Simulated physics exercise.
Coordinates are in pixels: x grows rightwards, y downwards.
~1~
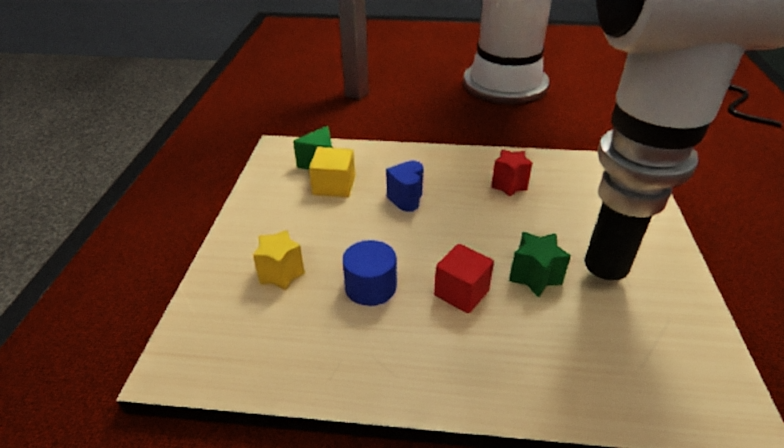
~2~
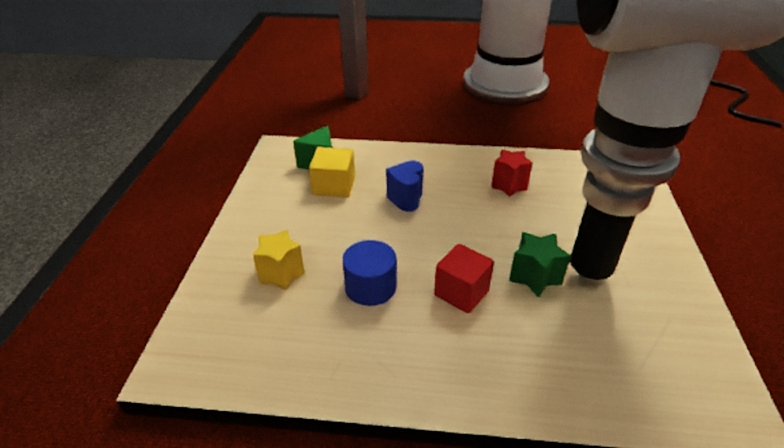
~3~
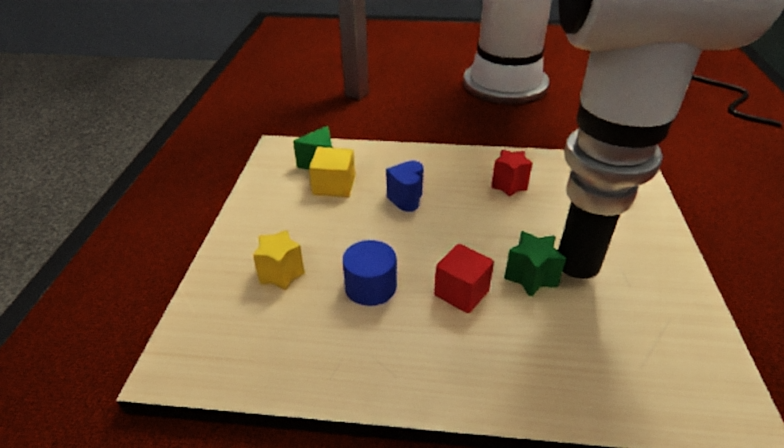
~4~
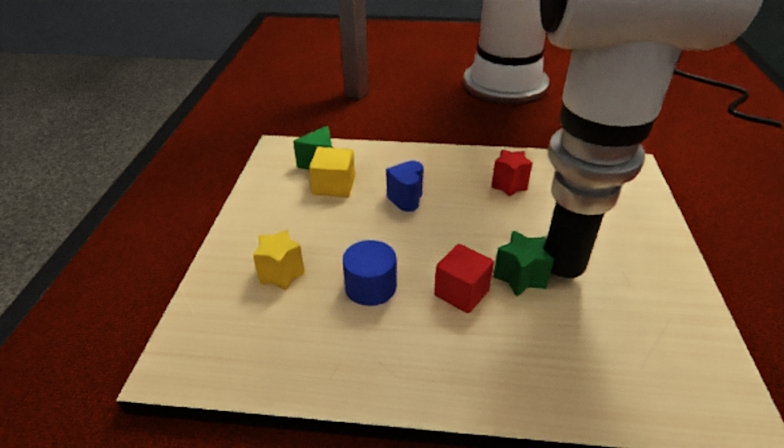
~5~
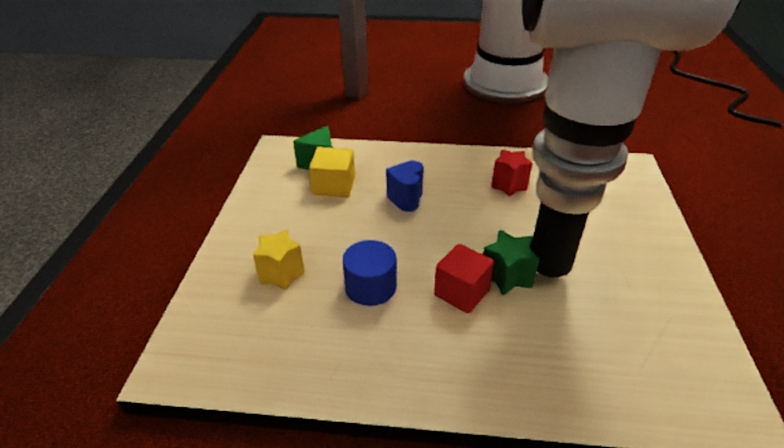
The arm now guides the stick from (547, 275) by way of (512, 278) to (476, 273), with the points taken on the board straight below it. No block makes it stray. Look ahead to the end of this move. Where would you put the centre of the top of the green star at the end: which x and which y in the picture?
My estimate: (438, 245).
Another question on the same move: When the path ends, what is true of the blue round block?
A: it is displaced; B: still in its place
Answer: A.
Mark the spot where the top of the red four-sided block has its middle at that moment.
Pixel (404, 270).
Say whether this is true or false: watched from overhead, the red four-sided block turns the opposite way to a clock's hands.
That is true.
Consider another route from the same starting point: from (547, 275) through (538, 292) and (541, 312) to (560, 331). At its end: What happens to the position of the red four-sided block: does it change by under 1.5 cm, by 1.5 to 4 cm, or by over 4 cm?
It will fall in the lowest band, under 1.5 cm.
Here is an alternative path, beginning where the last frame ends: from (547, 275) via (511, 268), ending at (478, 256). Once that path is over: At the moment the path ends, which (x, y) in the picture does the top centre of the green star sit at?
Its top centre is at about (449, 241).
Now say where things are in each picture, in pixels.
In the first frame, stick's lower end (607, 265); blue round block (369, 257); red four-sided block (465, 263); green star (542, 247).
In the second frame, stick (592, 265); blocks still.
In the third frame, stick (578, 264); green star (538, 247).
In the fourth frame, stick (564, 263); green star (527, 248).
In the fifth frame, stick (550, 262); blue round block (369, 257); red four-sided block (465, 263); green star (513, 247).
What follows on the original path. Halfway along, stick (513, 265); red four-sided block (435, 265); green star (474, 249).
At the end, stick (478, 260); blue round block (356, 258); red four-sided block (404, 270), turned 30° anticlockwise; green star (438, 245).
